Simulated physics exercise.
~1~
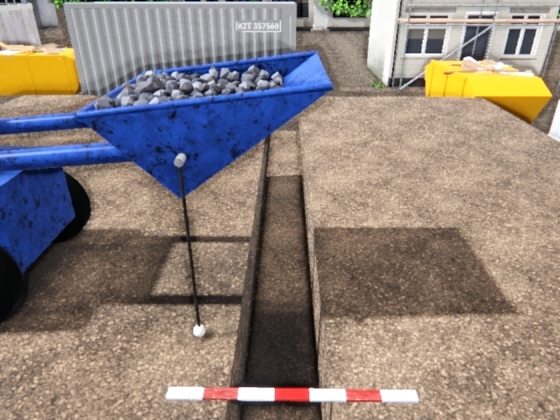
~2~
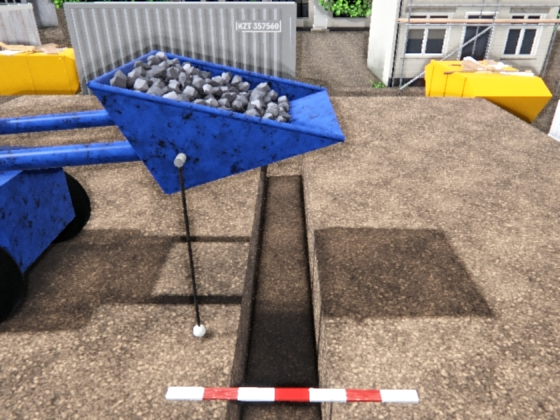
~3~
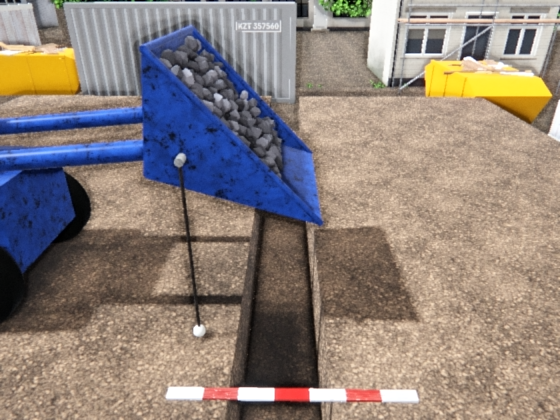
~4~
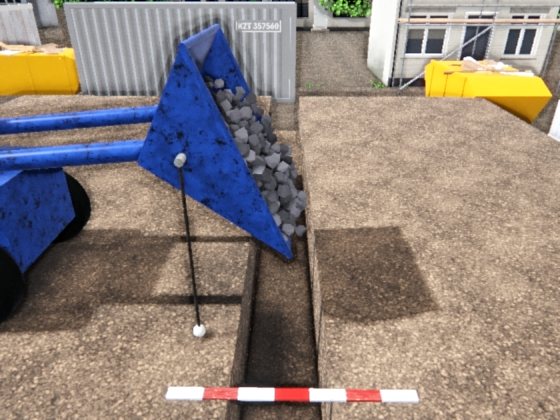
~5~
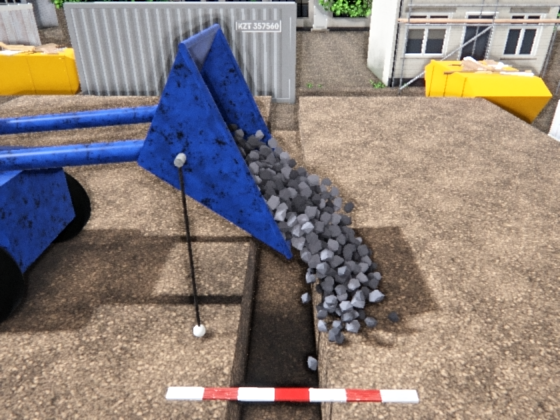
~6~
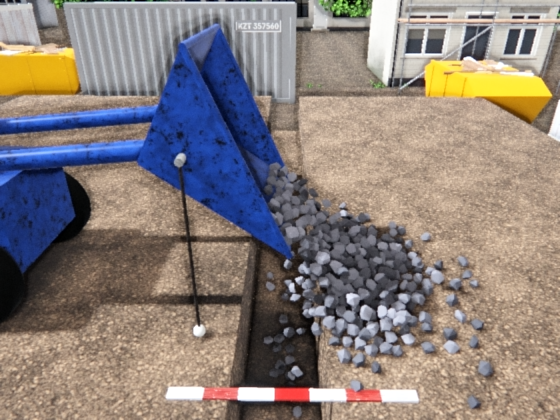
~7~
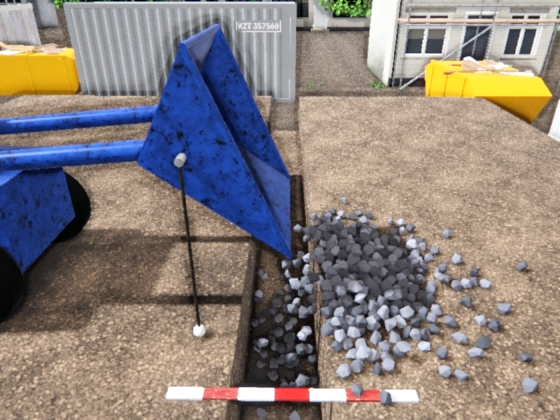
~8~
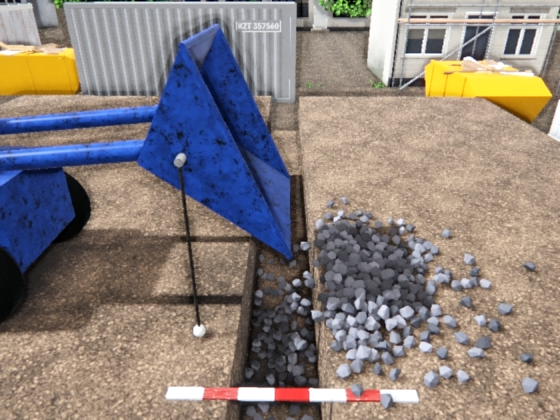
At first, a blue loader on the left holds a bucket heaped with grey crushed stones over the edge of a narrow, straight-sided trench, with a white ball hanging below the hinge. The bucket tips forward to the right, and the stones slide toward its lower lip. It stops at a steep tilt, and the load pours out, with a few stones dropping into the trench while many spill onto the ground beyond. The bucket empties and stays tipped. In the end, most stones lie scattered in a heap on the right side, while a smaller share rests in the trench.
